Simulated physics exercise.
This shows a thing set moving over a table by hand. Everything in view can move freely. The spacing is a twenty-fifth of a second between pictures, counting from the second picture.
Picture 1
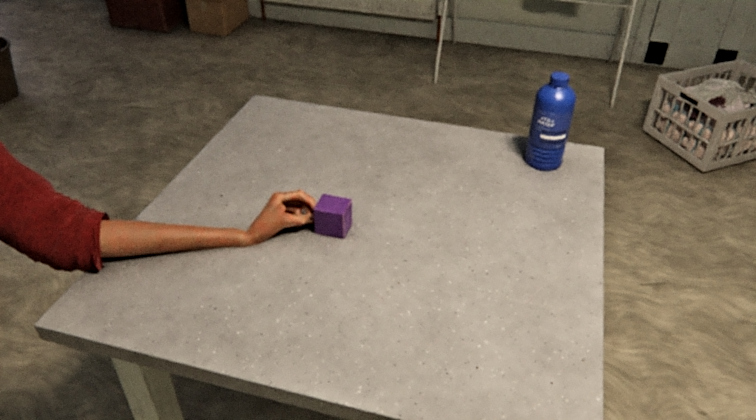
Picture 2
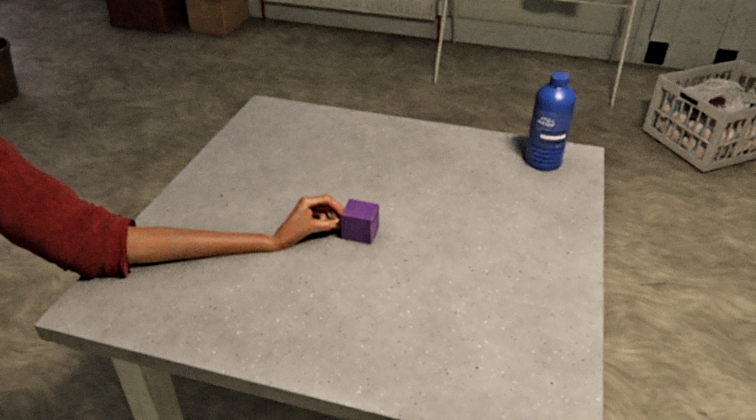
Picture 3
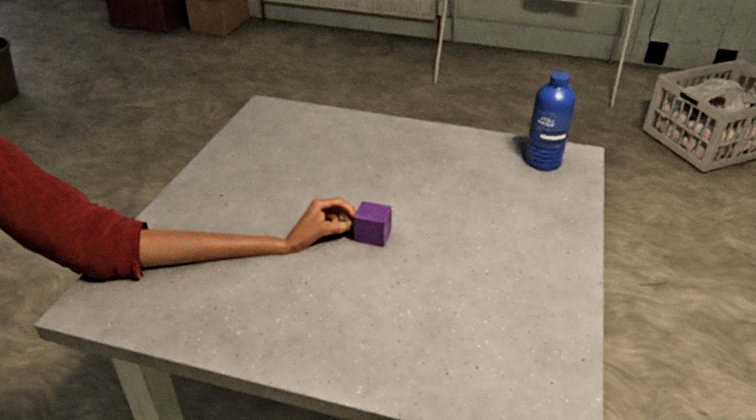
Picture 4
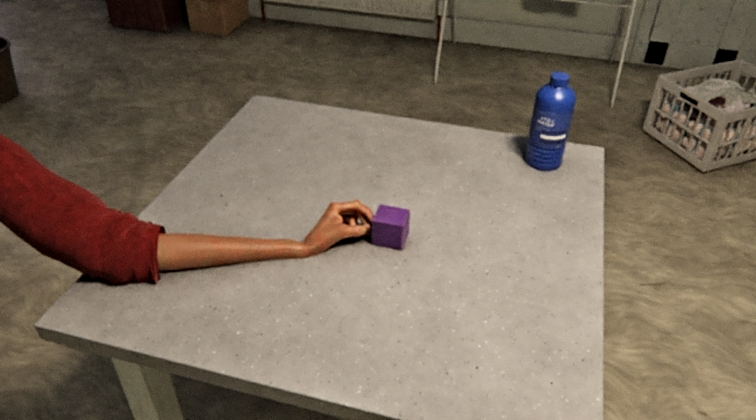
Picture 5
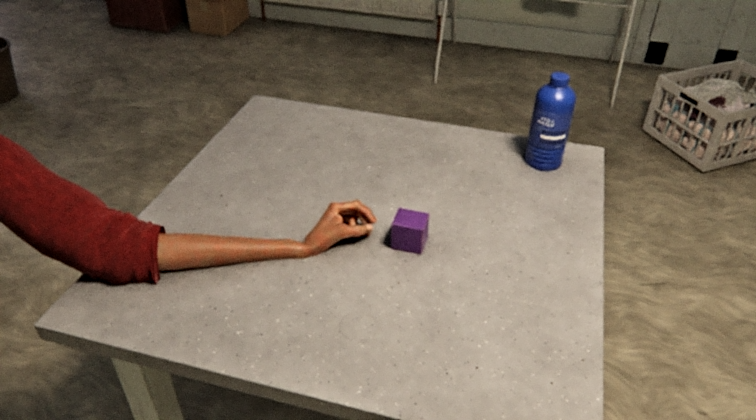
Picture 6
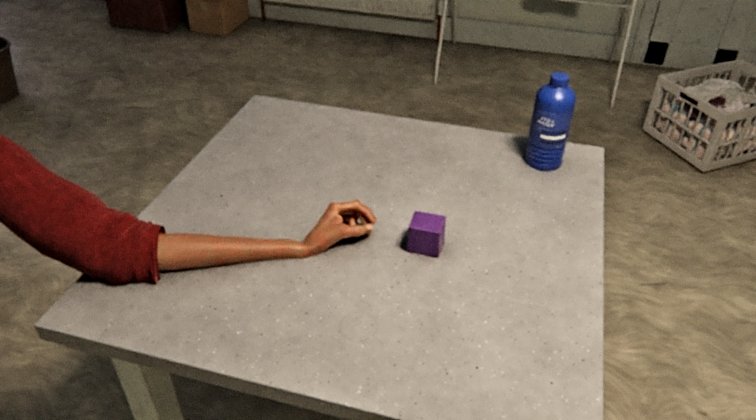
An arm in a red sleeve reaches in from the left over a pale grey table, seen from above at an angle in a room with a drab, mottled floor. A purple block sits at the fingertips near the middle, with a blue bottle at the far right corner and a whitish crate beyond. The hand pushes the block rightward, then stays still while the block slides a little farther, the camera fixed.
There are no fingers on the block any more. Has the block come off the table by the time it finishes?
No.
Then, 0.10 s after the last picture, purple block slid well along near (457, 240).
Then, 0.20 s after the last picture, purple block slid well along near (469, 242).
At rest, moved from the start, purple block. Seen from the same camera at the end, purple block near (469, 242).
